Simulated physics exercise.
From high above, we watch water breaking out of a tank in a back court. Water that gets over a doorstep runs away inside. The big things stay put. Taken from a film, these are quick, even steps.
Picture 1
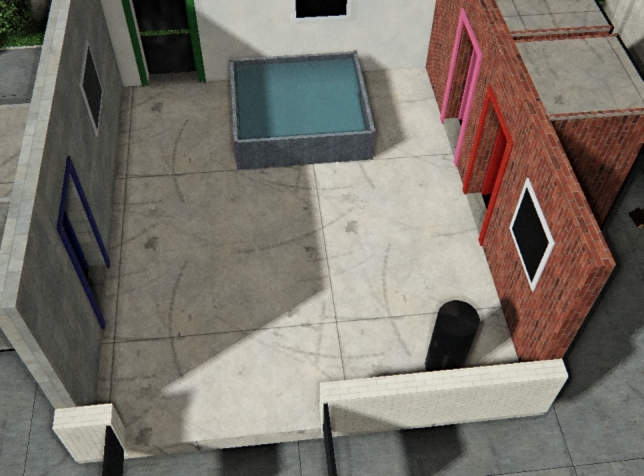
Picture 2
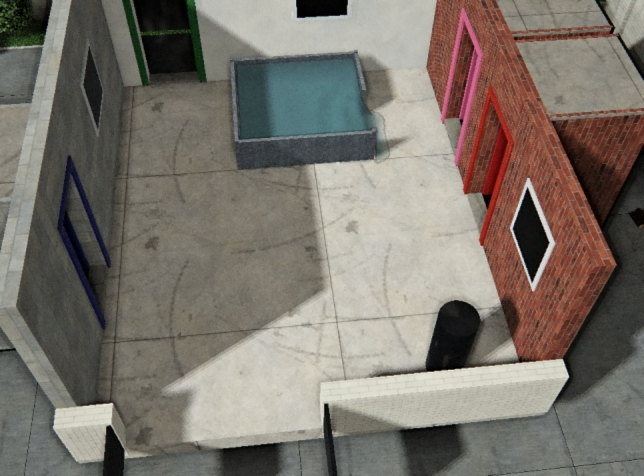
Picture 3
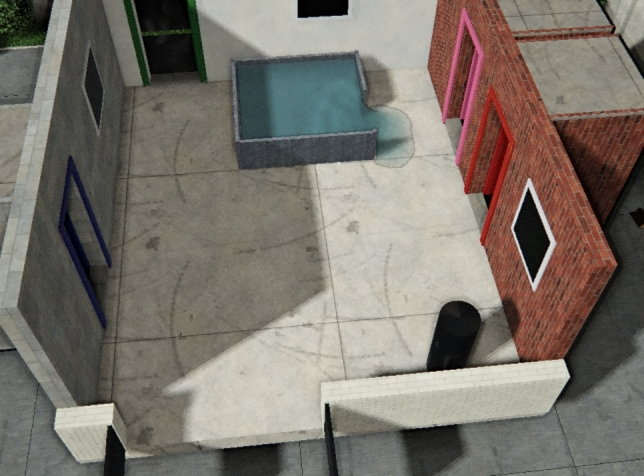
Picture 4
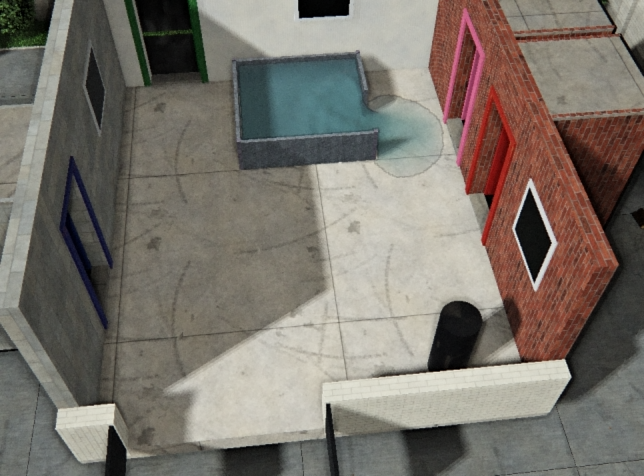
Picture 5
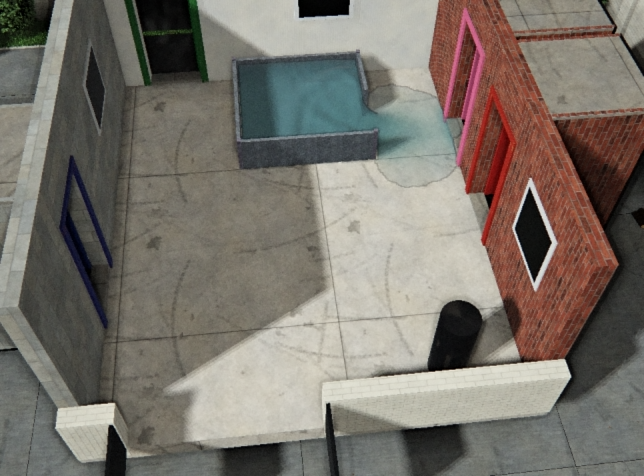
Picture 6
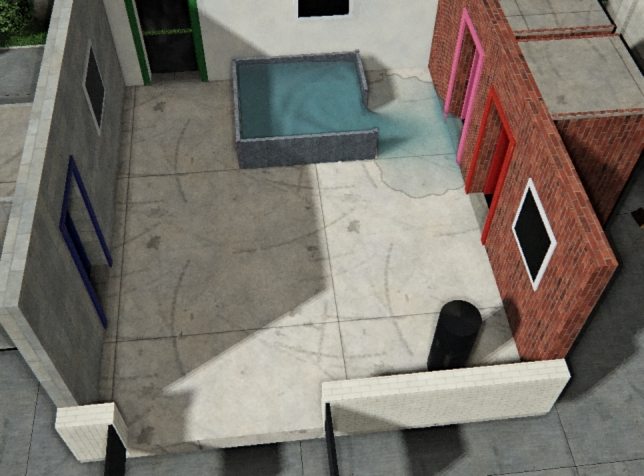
A raised tank of blue-green water stands against the pale back wall of a walled court, seen from high above by an unmoving camera. A grey wall with a blue-framed doorway is on the left, a red brick wall with pink and red doorframes on the right, and a black cylinder near the front. The tank's right side opens, and water pours out, spreading rightward across the floor to the brick wall.
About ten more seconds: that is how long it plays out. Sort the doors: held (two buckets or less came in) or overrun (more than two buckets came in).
Sorted: Blue door held, green door held, red door overrun, pink door overrun.
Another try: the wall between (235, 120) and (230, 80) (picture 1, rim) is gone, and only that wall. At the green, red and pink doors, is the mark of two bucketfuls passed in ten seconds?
Result - green: Past the mark; red: Short of the mark; pink: Short of the mark.
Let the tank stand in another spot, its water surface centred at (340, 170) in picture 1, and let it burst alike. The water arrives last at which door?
The one you want is the blue door.
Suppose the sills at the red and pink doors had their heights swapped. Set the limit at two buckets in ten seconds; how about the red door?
The red door falls short.
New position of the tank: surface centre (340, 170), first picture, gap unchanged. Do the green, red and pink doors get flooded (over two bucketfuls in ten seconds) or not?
Result: Green door misses it, red door tops the limit, pink door misses it.
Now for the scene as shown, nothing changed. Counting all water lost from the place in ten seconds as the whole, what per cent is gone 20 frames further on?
That comes to 55 per cent, as I work it out.
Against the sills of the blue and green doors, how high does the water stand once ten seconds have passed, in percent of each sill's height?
About 50 and 30 %.
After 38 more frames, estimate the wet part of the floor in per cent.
It comes out near 55 percent.
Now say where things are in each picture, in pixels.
The tank at (299, 98) is whole and still, in the first picture.
The front is at a hidden place, out from the gap at (366, 128), in the second picture.
The front is at (399, 114), out from the gap at (366, 129), in the third picture.
Water pours out at (367, 130) and has run to (433, 119), in the fourth picture.
Water pours out at (367, 130) and has run to (438, 102), in the fifth picture.
The front is at (433, 86), out from the gap at (367, 129), in the sixth picture.
A moment on, water covers 10 % of the floor; the blue door not reached, the green door not reached, the red door wet at the sill, nothing in, the pink door over two buckets in.
Next, water covers 20 % of the floor; the blue door not reached, the green door not reached, the red door under two buckets in, the pink door far over two buckets in.
Then, water covers 35 % of the floor; the blue door not reached, the green door wet at the sill, nothing in, the red door over two buckets in, the pink door far over two buckets in.
Later, water covers 55 % of the floor; the blue door not reached, the green door wet at the sill, nothing in, the red door over two buckets in, the pink door far over two buckets in.
In the end, water covers 75 % of the floor; the blue door wet at the sill, nothing in, the green door wet at the sill, nothing in, the red door over two buckets in, the pink door far over two buckets in.
